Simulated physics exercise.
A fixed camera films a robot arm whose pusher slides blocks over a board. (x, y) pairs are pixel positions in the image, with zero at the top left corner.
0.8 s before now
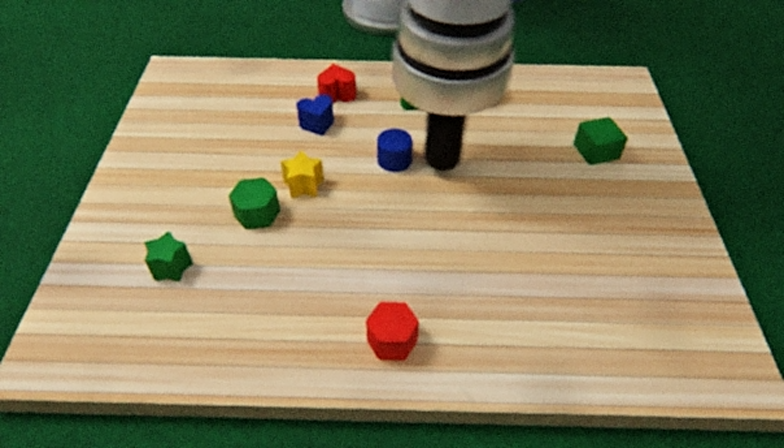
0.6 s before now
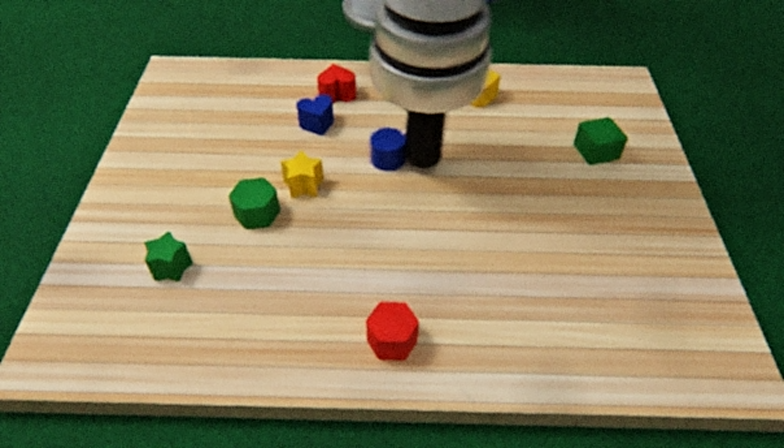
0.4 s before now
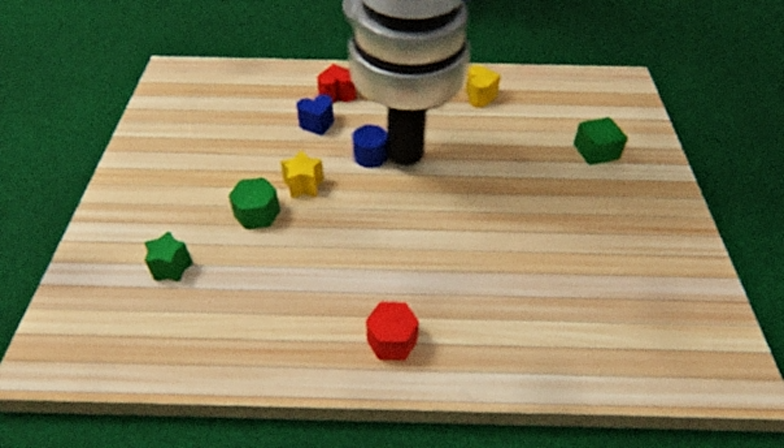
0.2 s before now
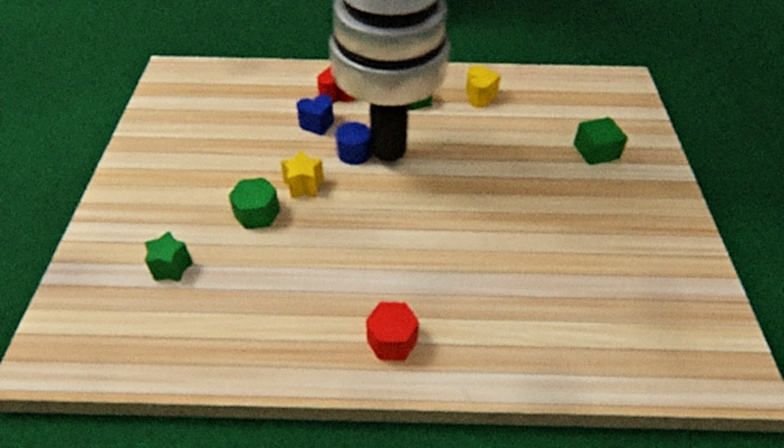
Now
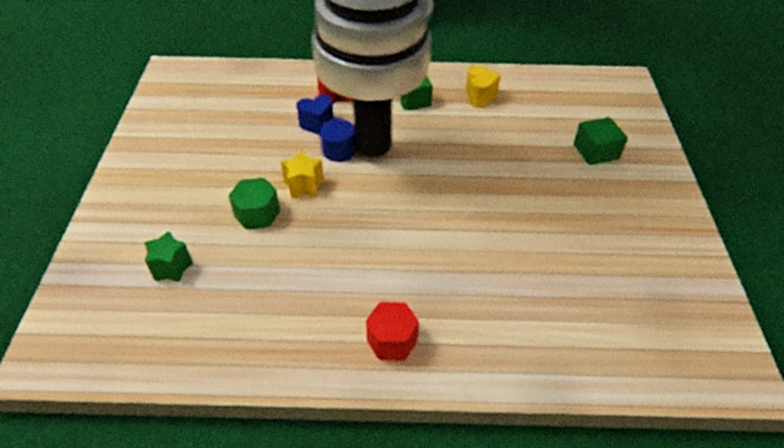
Black-tipped robot arm pushing a blue cylinder left across a striped wooden board, towards a blue heart-shaped block, among other coloured blocks.
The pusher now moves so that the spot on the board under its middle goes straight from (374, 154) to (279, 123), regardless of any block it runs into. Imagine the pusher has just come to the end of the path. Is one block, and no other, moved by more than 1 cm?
Answer: No.
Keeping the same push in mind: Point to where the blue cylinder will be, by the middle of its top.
Its top face will be centred at roughly (260, 124).
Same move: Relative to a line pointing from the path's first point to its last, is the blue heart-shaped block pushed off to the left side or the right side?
Side: Right.
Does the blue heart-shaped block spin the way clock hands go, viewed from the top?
Going by the path, yes.
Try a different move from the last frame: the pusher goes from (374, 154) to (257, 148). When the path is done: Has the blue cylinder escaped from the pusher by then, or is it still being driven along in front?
I expect it to be in front.
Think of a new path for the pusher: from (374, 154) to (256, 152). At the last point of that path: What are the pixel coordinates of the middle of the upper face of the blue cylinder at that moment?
I'd guess (239, 110).
What follows on the original path. One third of the way, pusher (339, 135); blue cylinder (302, 125).
Two thirds of the way, pusher (307, 124); blue heart-shaped block (302, 92), turned 60° clockwise; blue cylinder (274, 124).
At the end, pusher (277, 115); blue heart-shaped block (293, 85), turned 85° clockwise; red heart-shaped block still; blue cylinder (260, 124).
